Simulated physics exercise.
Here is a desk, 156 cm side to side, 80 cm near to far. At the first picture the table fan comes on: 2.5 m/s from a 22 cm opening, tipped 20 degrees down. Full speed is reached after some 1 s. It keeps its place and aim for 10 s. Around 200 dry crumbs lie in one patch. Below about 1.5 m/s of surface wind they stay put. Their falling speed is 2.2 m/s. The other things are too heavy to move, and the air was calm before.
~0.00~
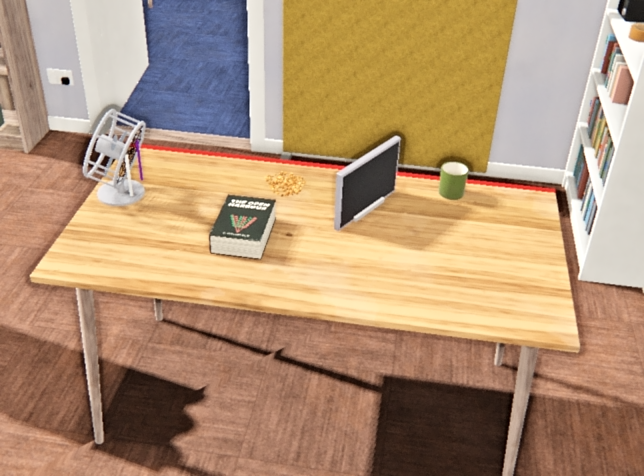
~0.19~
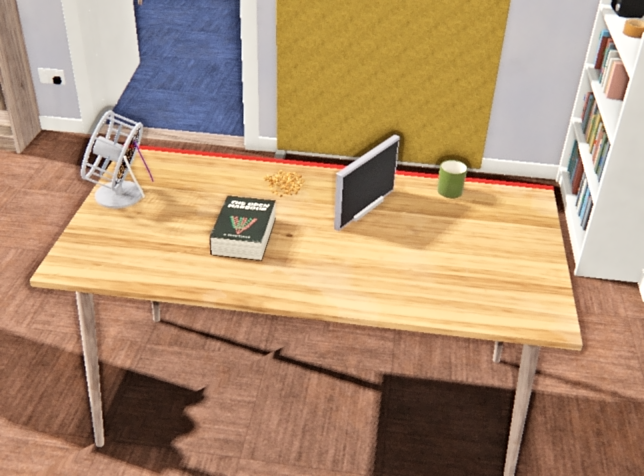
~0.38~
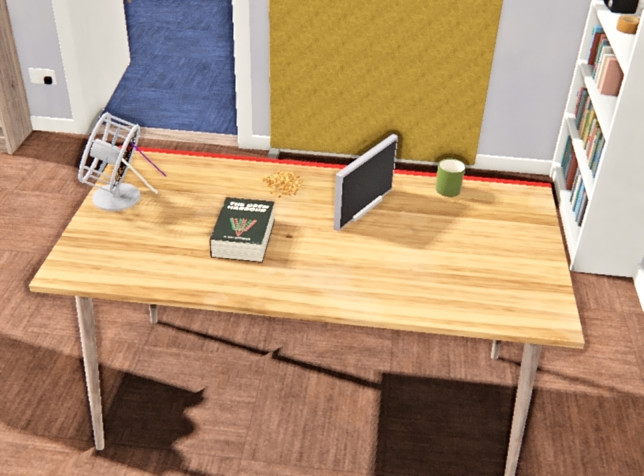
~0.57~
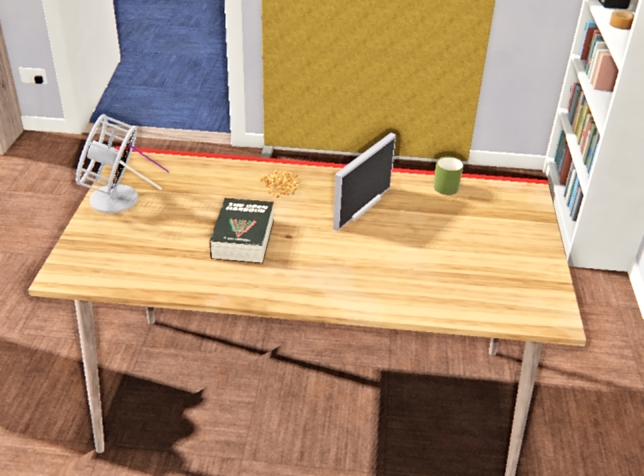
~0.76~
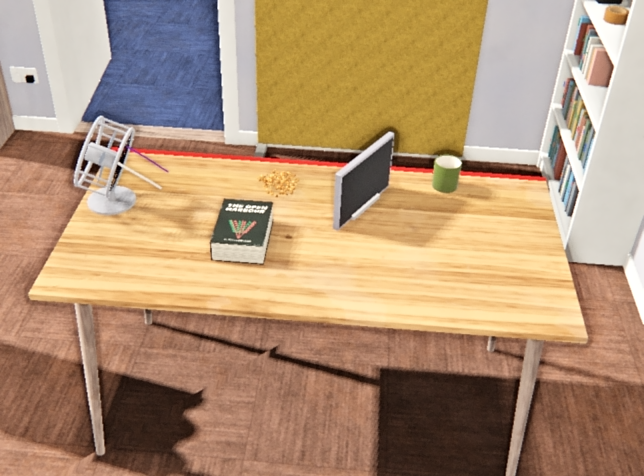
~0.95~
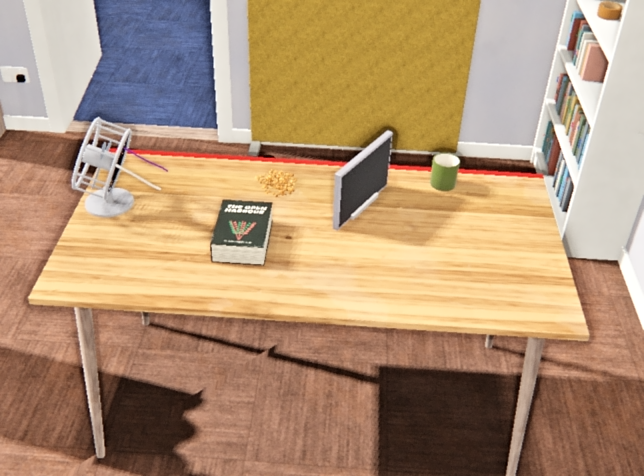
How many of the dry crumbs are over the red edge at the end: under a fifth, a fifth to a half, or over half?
By then over half are over the red edge.
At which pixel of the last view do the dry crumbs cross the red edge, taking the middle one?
Around (358, 164).
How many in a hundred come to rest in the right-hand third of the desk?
About 0 %.
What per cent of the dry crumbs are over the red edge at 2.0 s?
Near 100 %.
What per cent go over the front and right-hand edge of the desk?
Roughly 0 % front, 0 % right-hand.
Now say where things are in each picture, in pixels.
In the first picture, the middle of the dry crumbs is near (286, 183), none has stirred yet and the mouth of the table fan is at (115, 149).
In the second picture, the middle of the dry crumbs is near (285, 180), none has stirred yet and the red edge is centred on (333, 165).
In the third picture, the middle of the dry crumbs is near (283, 181), none has stirred yet, the top of a laptop is at (368, 154) and the top of a book is at (243, 219).
In the fourth picture, the middle of the dry crumbs is near (281, 180) and none has stirred yet.
In the fifth picture, the middle of the dry crumbs is near (279, 180) and none has stirred yet.
In the sixth picture, the middle of the dry crumbs is near (277, 182) and about 1 % have left their places.
After 2.0 s, 100 % are over the red edge; 100 % have settled or left.
After 3.2 s, 100 % are over the red edge; 100 % have settled or left.
After 5.5 s, 100 % are over the red edge; 100 % have settled or left.
After 10.0 s, at the end, 100 % are over the red edge.
